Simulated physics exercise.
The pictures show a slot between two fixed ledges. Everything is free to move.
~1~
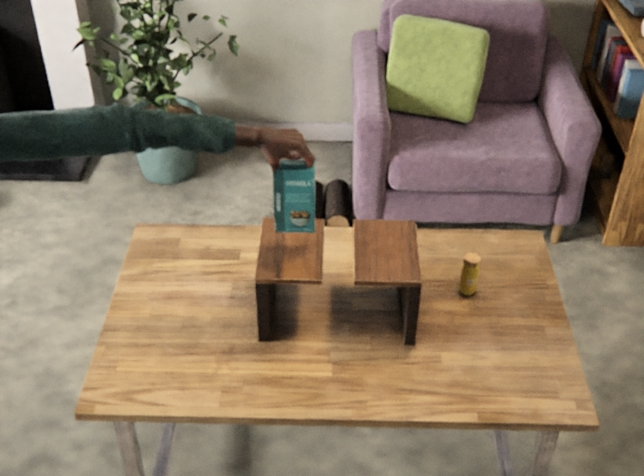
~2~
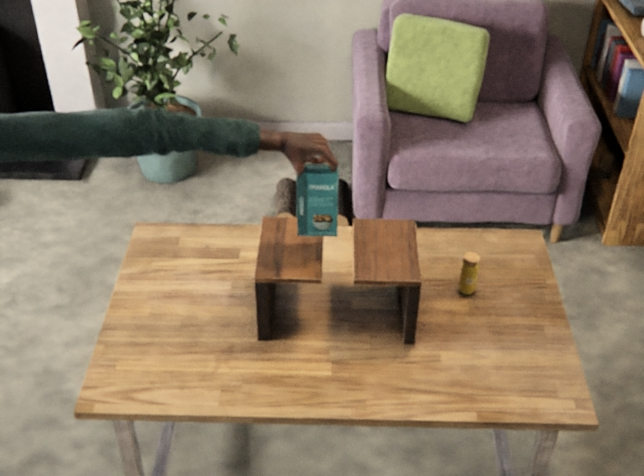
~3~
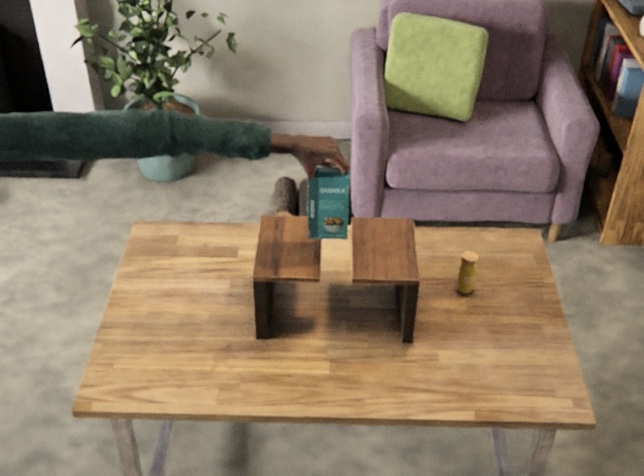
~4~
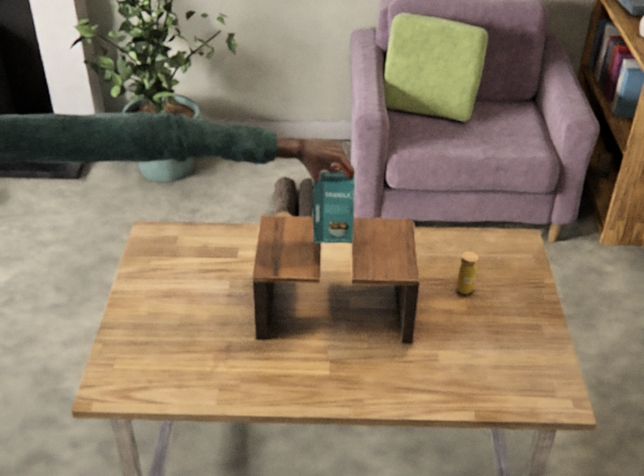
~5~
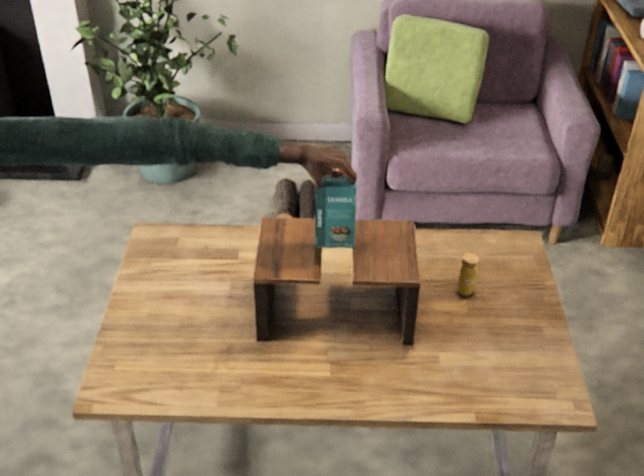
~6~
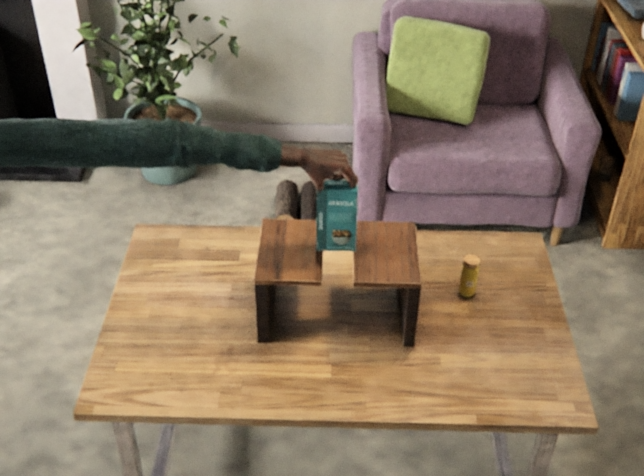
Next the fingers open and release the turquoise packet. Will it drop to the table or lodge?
Here the packet is caught.
Then, 0.20 s on from there, no change.
Then, 0.50 s on from there, turquoise packet resting near (336, 220).
In the end, both unmoved. At the end, from the last picture's camera, turquoise packet near (336, 220). The packet lodges.
